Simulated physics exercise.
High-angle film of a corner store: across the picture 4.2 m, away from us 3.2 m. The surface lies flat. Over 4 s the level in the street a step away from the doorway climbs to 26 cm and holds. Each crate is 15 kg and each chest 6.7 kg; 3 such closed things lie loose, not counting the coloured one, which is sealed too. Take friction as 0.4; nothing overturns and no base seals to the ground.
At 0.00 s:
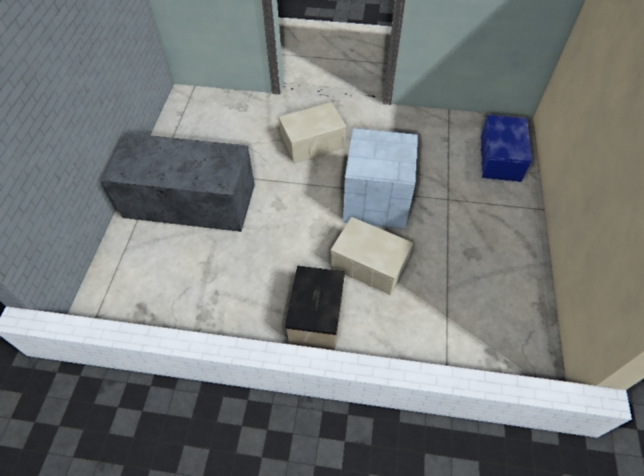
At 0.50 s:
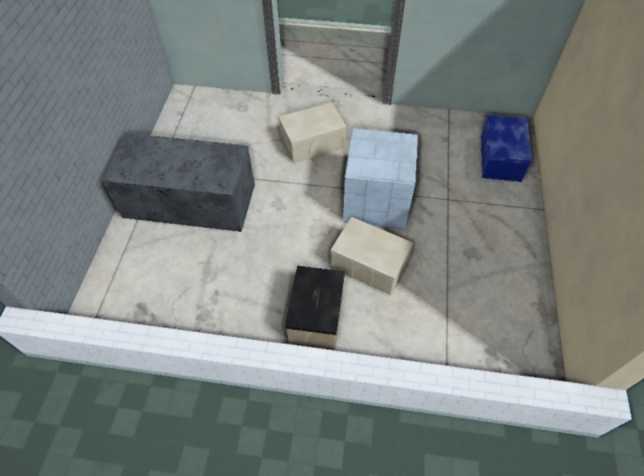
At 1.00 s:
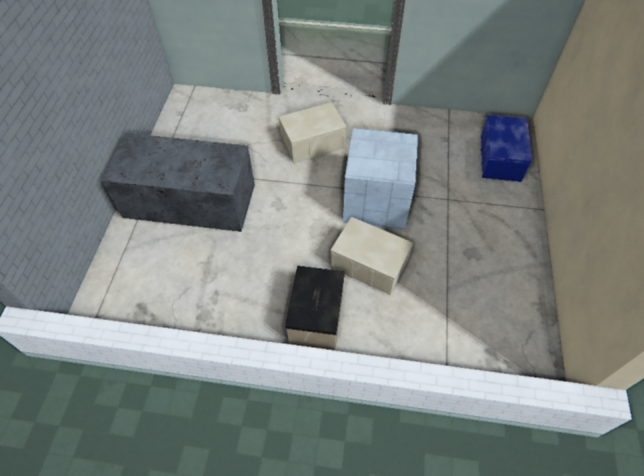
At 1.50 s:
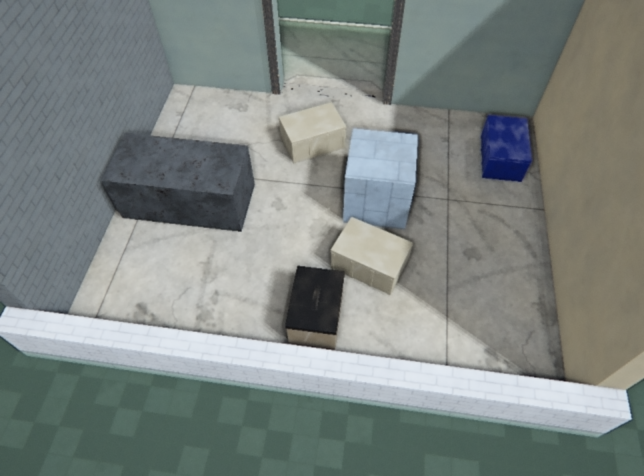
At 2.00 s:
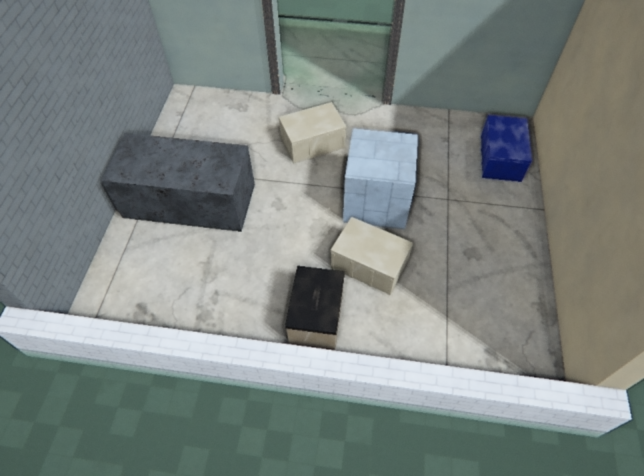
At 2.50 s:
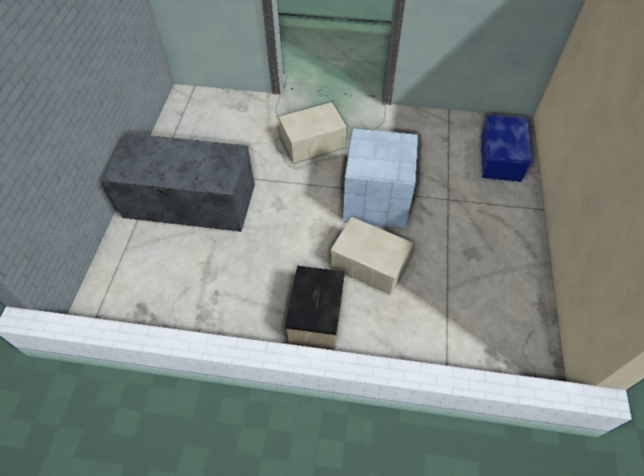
Green water surrounds the walled room and seeps through the doorway while the crates stay still.
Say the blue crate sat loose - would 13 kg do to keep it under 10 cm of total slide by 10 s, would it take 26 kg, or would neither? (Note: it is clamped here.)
Winning option: None.
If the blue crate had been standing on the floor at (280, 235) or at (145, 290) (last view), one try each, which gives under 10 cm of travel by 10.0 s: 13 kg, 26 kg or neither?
Going in order: Neither weight works, neither weight works.
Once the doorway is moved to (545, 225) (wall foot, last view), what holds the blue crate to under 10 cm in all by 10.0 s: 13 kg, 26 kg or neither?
Lab note: Both masses insufficient.
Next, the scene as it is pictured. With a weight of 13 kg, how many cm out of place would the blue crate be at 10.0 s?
100 cm.
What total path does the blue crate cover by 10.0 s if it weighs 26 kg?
The distance adds up to about 20 cm.
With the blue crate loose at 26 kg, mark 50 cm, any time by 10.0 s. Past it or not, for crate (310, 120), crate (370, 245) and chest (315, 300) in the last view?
In order, the three come out above, beneath and above.
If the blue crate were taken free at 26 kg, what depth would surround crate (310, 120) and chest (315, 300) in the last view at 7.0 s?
Close to 11 and 5 centimetres.
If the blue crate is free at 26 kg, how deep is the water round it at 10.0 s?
About 17 cm.
After 3.5 s the blue crate would be 0 cm from its start with 13 kg and 0 cm from its start with 26 kg; 0 cm of water round it then.
After 4.5 s the blue crate would be 0 cm from its start with 13 kg and 0 cm from its start with 26 kg; 3 cm of water round it then.
After 7.0 s the blue crate would be 32 cm from its start with 13 kg and 0 cm from its start with 26 kg; 6 cm of water round it then.
After 10.0 s the blue crate would be 97 cm from its start with 13 kg and 19 cm from its start with 26 kg; 17 cm of water round it then.
